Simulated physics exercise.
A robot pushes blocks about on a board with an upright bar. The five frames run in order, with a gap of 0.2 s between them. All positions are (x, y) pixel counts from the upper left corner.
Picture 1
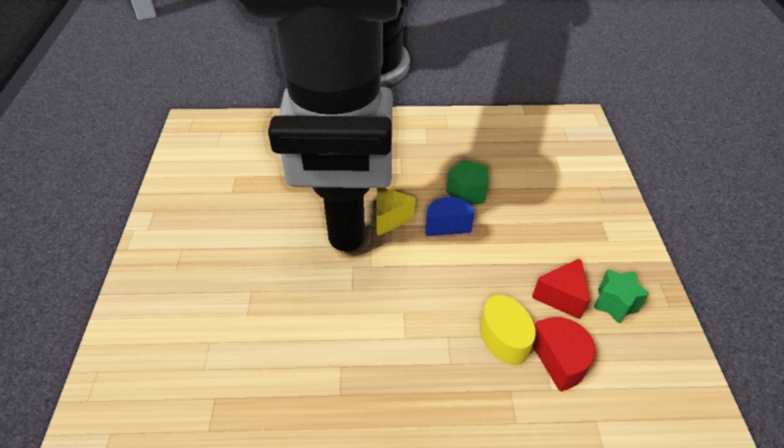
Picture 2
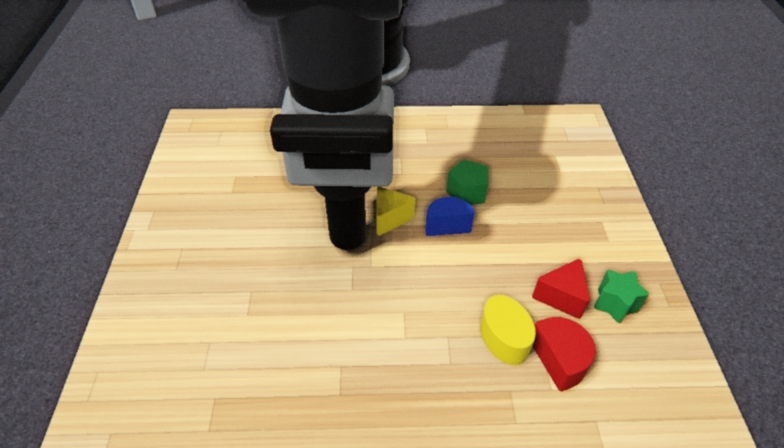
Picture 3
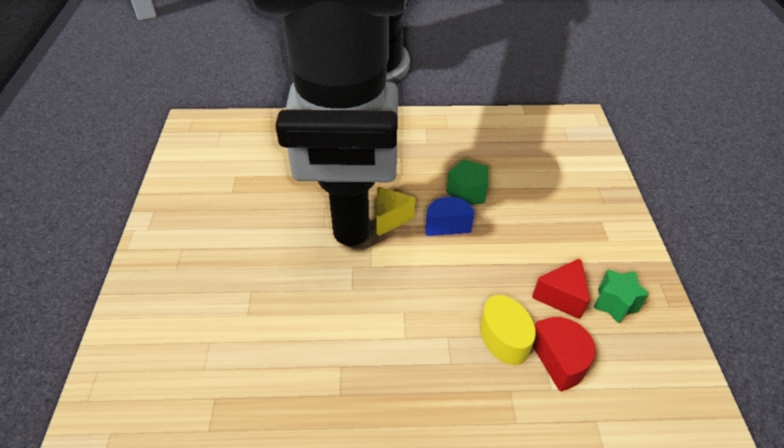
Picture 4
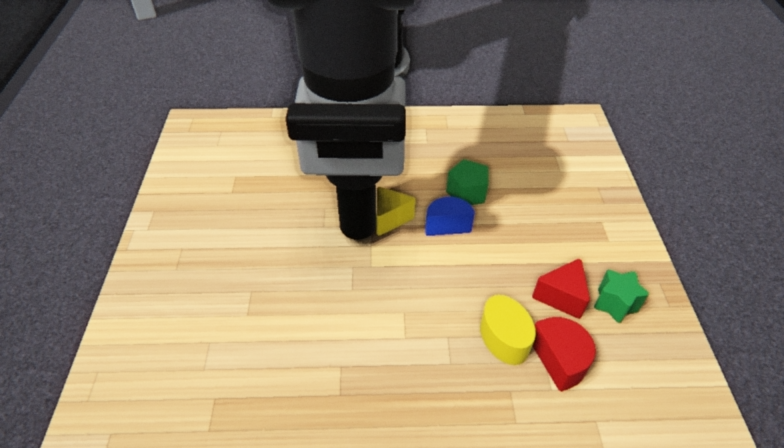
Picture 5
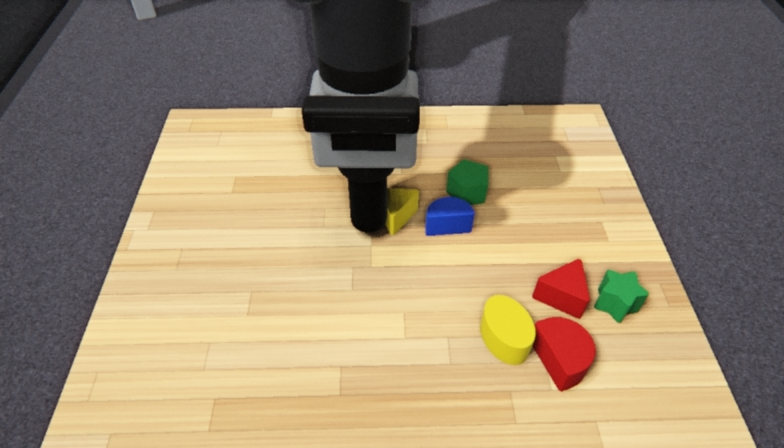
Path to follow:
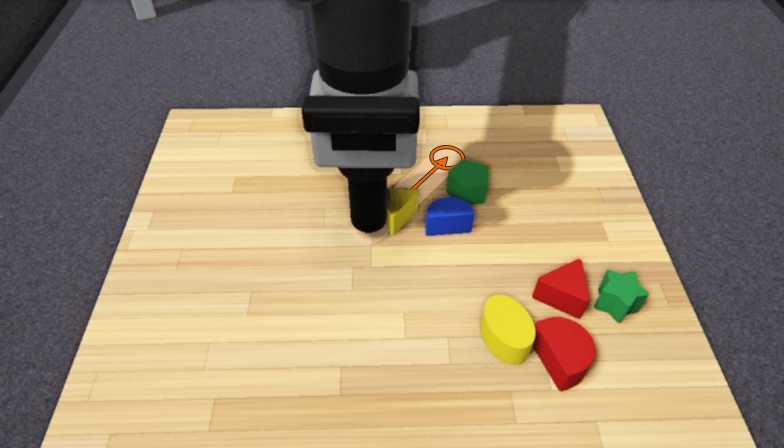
The clip opens on a wooden board holding yellow, blue, green and red blocks, with a black robot arm's upright bar standing just left of a yellow triangle. The bar moves slightly right and away from the viewer, then nudges the triangle a little to the right while the other blocks stay still.
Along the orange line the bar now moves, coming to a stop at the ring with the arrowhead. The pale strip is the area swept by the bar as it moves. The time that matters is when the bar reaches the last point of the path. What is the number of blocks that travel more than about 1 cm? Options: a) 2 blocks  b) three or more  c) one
It's a.
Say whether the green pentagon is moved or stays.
When the path is over, the green pentagon has left its spot.
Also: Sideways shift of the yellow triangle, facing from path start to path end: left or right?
Off to the right side.
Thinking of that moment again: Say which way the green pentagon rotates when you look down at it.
Overhead view: Clockwise.
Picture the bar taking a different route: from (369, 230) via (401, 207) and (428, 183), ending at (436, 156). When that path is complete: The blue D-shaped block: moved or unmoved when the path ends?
The blue D-shaped block will stay where it stands.
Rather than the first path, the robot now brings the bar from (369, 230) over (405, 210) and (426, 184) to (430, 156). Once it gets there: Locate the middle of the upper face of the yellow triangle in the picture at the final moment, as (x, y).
Put as a pixel place, it's (461, 149).
Drawn move, from (369, 230) directly to (447, 158).
What follows on the original path. One third of the way, bar at (398, 194); yellow triangle at (429, 178), turned 15° clockwise.
Two thirds of the way, bar at (425, 170); yellow triangle at (456, 159), turned 30° clockwise; green pentagon at (495, 169), turned 50° clockwise.
At the end, bar at (448, 148); yellow triangle at (474, 149), turned 50° clockwise; blue D-shaped block still; green pentagon at (504, 169), turned 85° clockwise.
